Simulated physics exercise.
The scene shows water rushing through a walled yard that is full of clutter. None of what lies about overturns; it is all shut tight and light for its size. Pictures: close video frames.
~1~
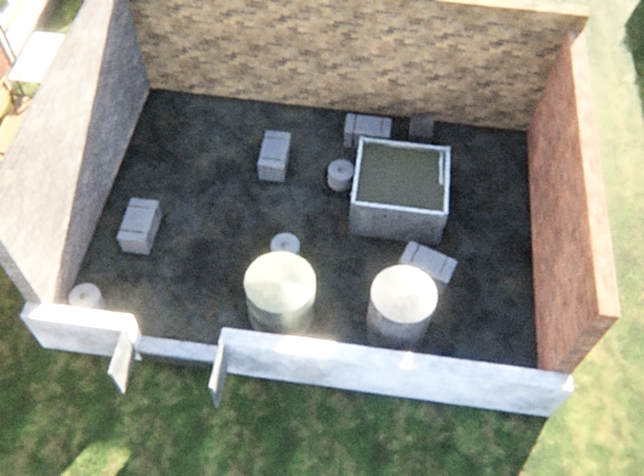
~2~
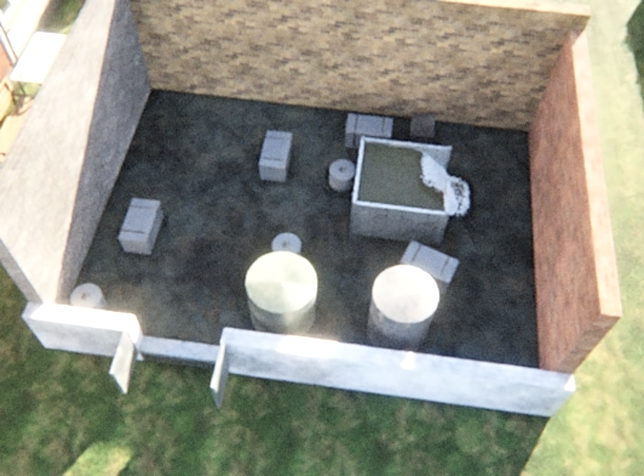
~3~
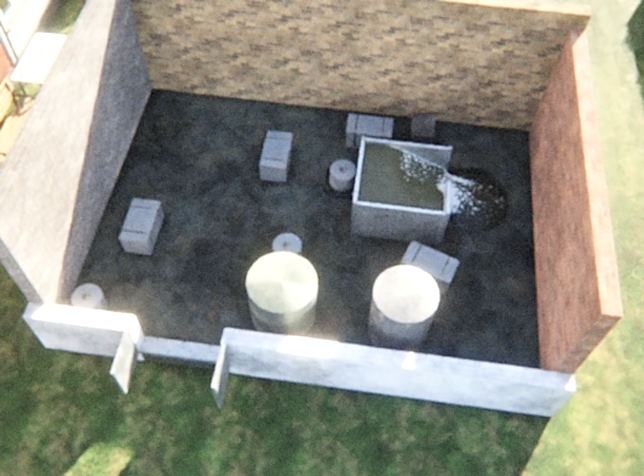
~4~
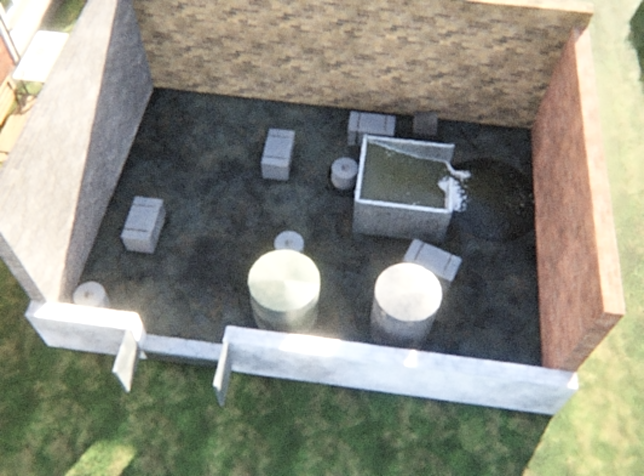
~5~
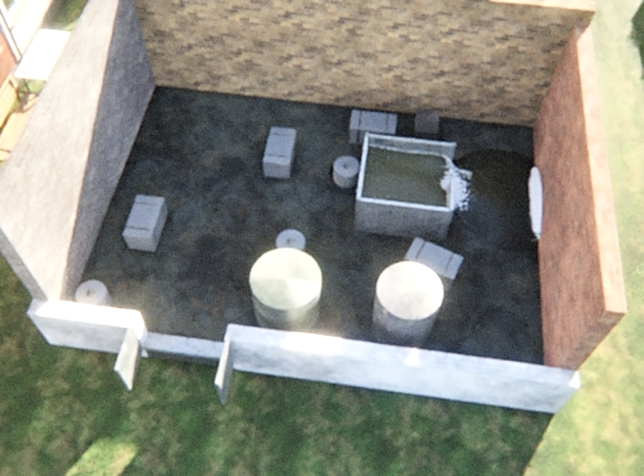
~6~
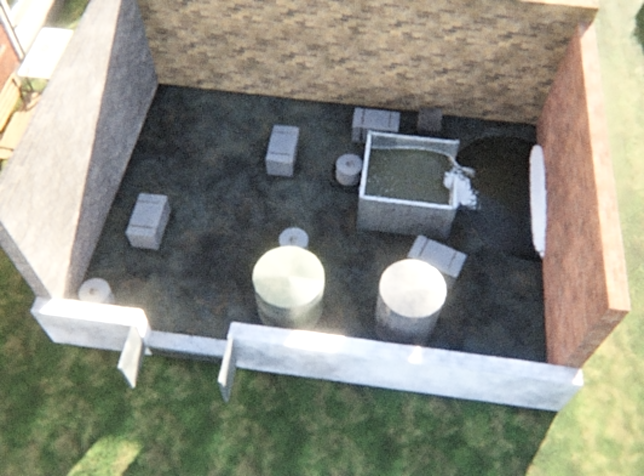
Walled yard with scattered crates and drums, water pouring over a raised tank's right side and spreading to the right-hand brick wall.
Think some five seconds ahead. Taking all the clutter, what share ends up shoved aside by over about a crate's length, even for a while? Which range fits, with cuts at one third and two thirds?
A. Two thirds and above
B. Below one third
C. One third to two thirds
C.
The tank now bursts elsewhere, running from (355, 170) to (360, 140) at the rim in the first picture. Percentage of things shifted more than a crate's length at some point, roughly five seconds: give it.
Near 50 in a hundred.
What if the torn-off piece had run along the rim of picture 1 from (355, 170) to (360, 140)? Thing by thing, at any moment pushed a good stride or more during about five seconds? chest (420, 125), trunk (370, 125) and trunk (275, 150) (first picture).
Never got that far, never got that far, got that far.
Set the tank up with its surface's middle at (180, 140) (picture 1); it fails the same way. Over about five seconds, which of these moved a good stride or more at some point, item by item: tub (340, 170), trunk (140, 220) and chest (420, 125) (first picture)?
Taking them in turn: Got sent well off; kept near its start; got sent well off.
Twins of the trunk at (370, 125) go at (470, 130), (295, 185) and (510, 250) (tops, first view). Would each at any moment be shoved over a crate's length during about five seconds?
So, in order, the copies go a long way, nowhere much, a long way.
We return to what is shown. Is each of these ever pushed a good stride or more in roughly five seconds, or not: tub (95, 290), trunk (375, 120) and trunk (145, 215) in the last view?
Per object, same order: Less than that / the full distance / less than that.
A moment on, 0 of 8 are well off their spots; 0 afloat.
Next, 0 of 8 are well off their spots; 0 afloat.
Later, 2 of 8 are well off their spots; 1 afloat.
In the end, 3 of 8 are well off their spots, and 3 have been at some point; 1 afloat.
